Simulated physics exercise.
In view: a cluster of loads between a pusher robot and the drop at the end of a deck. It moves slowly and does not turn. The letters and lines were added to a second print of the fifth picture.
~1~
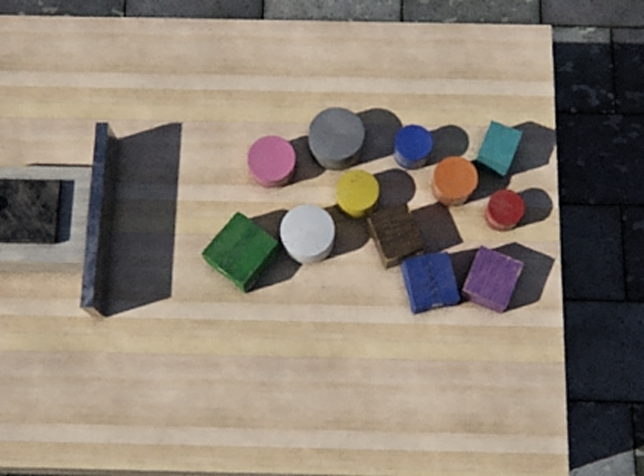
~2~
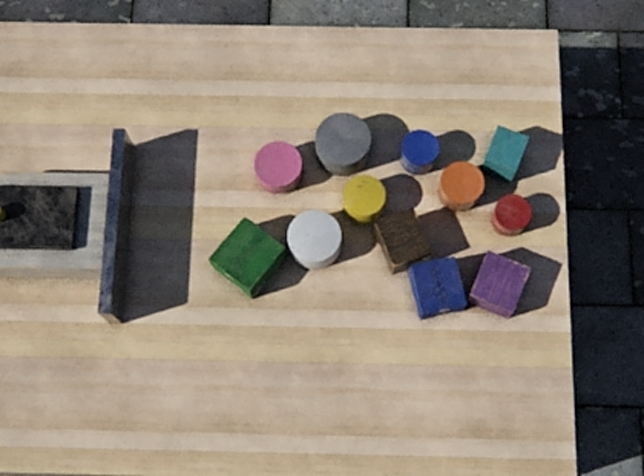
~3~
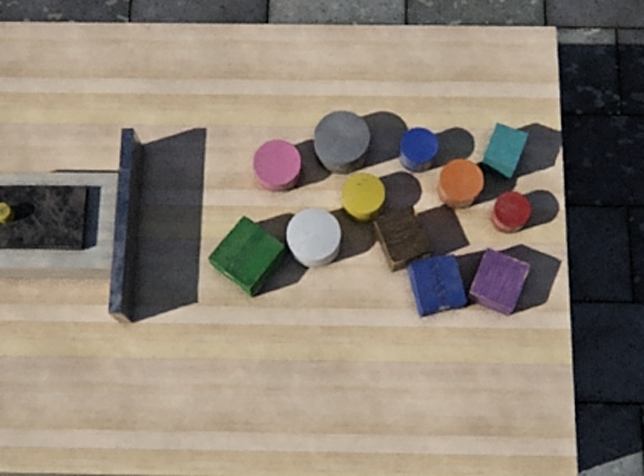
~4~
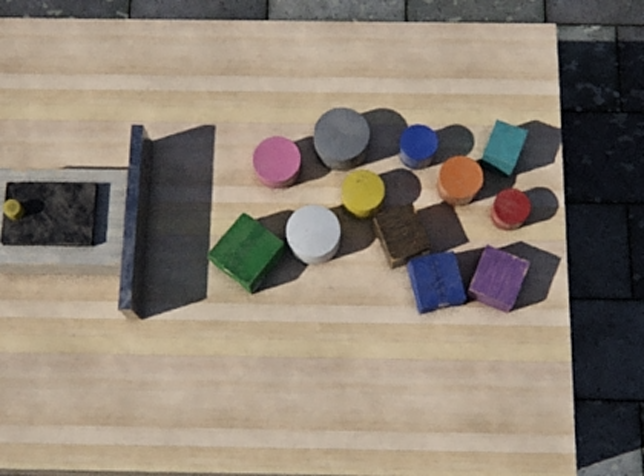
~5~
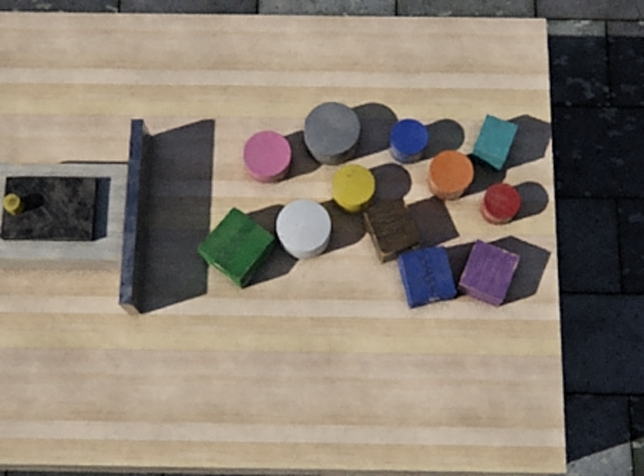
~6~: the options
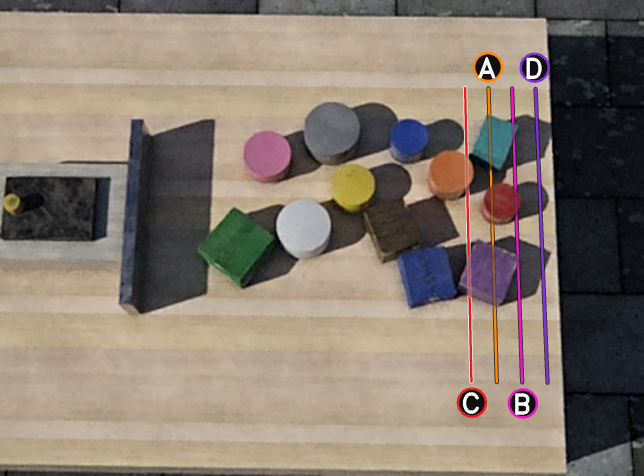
A dark, flat-fronted pusher crept to the right across the wooden deck, narrowing the gap to a cluster of colourful blocks and round pieces, which all sat still, untouched.
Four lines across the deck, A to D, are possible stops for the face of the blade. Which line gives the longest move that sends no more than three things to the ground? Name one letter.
The farthest such stop is C.
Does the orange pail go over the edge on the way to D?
Yes.
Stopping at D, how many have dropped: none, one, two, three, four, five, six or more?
In all, six or more.
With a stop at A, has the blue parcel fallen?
By then, yes.
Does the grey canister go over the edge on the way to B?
By then, no.
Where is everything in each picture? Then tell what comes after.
The first frame shows purple crate (491, 280); yellow canister (357, 195); green box (242, 252).
The second frame shows robot (37, 217); white canister (315, 240).
The third frame shows robot (47, 217); red pail (510, 213).
The fourth frame shows robot (57, 214); black crate (401, 237).
The fifth frame shows robot (56, 208); blue pail (408, 142); turquoise crate (493, 143); pink pail (268, 158).
On the marked copy, A at (493, 229); B at (517, 230); C at (468, 229); D at (541, 230).
With C. Early on, robot (178, 210); pink pail (288, 159); yellow canister (358, 180).
Further on, robot (300, 212); red pail (514, 213); purple crate (504, 269).
At the end, robot (394, 213); purple crate over the edge; red pail over the edge; three fallen.
As for the rest, A drops six; B drops six; D drops nine.
